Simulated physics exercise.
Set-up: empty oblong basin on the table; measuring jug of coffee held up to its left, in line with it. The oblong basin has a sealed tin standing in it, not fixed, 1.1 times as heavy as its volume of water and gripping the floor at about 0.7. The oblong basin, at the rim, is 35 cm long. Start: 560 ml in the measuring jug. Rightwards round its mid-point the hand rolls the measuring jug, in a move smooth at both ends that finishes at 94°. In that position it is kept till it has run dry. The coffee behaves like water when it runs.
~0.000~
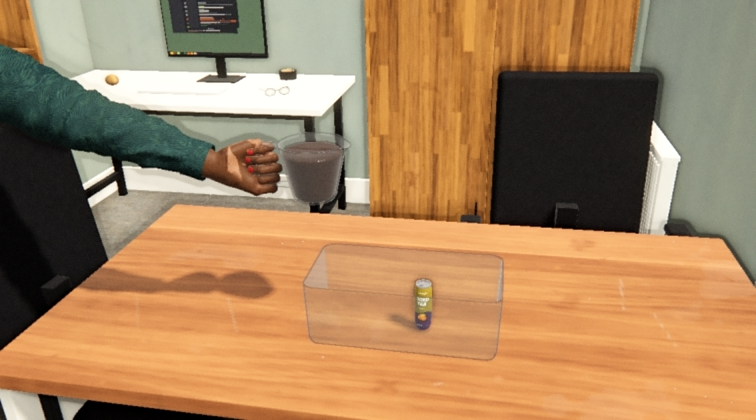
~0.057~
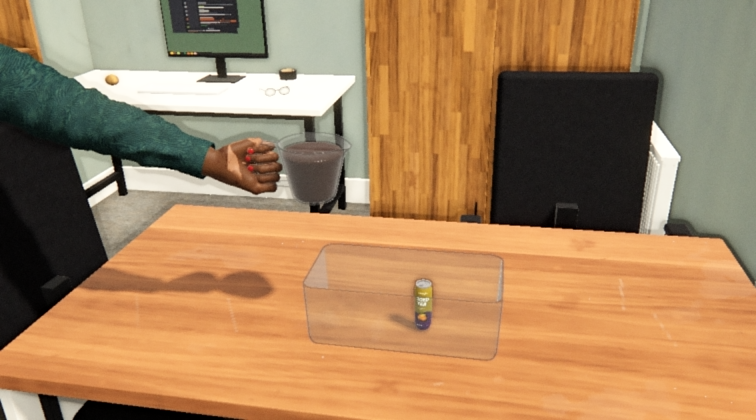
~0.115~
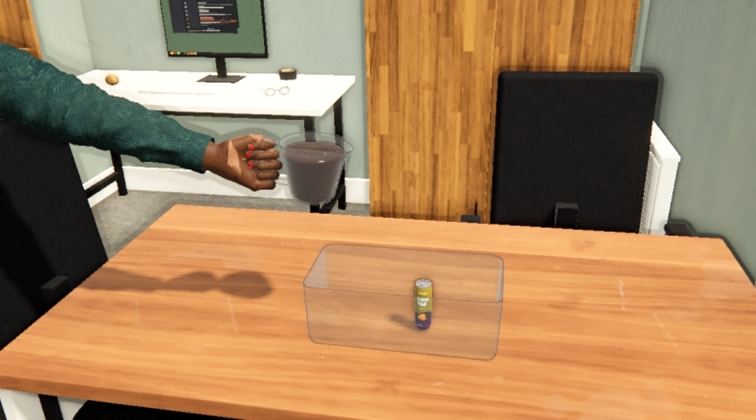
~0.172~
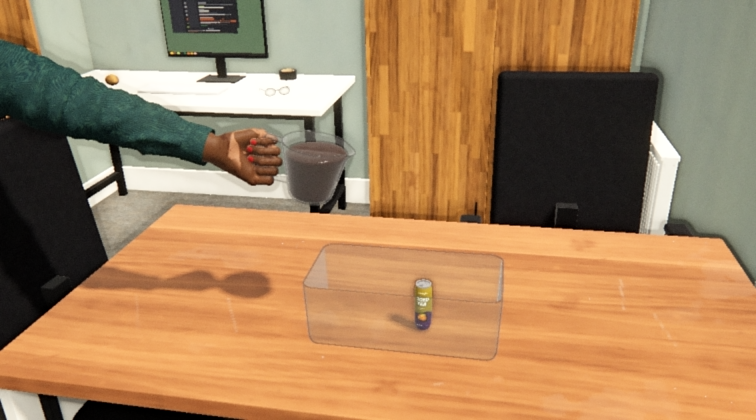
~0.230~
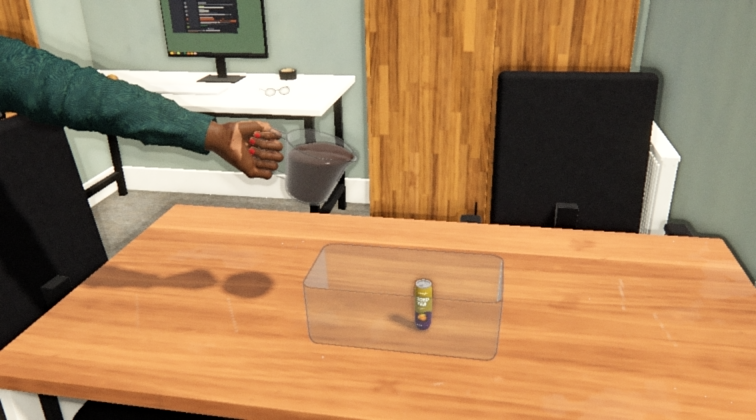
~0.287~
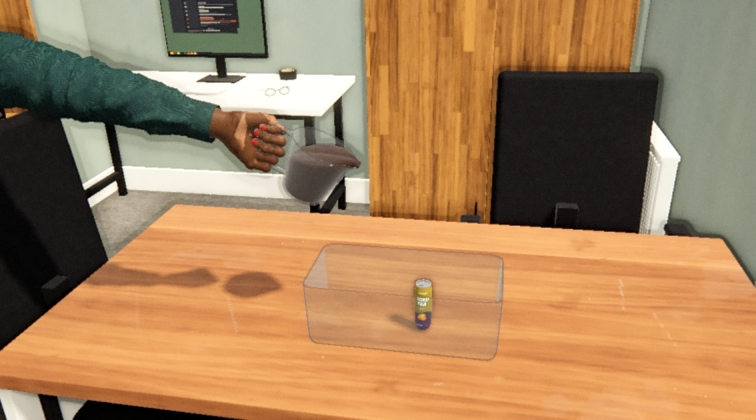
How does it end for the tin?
The tin stays on its feet.
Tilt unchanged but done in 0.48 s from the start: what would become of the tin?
After the tilt, the tin is still standing.
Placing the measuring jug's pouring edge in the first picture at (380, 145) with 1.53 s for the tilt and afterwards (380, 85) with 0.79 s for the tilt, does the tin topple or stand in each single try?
First it stays on its base; then it stays on its base.
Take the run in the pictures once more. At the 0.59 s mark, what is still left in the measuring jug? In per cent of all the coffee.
Close to 52 in a hundred.
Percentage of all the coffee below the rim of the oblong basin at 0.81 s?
Around 70 parts in a hundred.
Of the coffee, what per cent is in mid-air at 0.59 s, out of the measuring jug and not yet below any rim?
I'd put it at about 34 percent.
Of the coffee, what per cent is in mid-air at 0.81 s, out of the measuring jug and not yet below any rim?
Estimated airborne part: Roughly 20 per cent.
By 0.59 s the tilt is 80° and 51 per cent is still to pour; the tin stands where it began.
By 0.81 s the tilt is 94° and 11 per cent is still to pour; the tin stands 1 cm from where it began.
By 1.04 s the tilt is 94° and 1 per cent is still to pour; the tin stands 1 cm from where it began.
By 1.29 s the tilt is 94° and 0 per cent is still to pour; the tin stands 1 cm from where it began.
At rest the tin stands 1 cm from where it began.
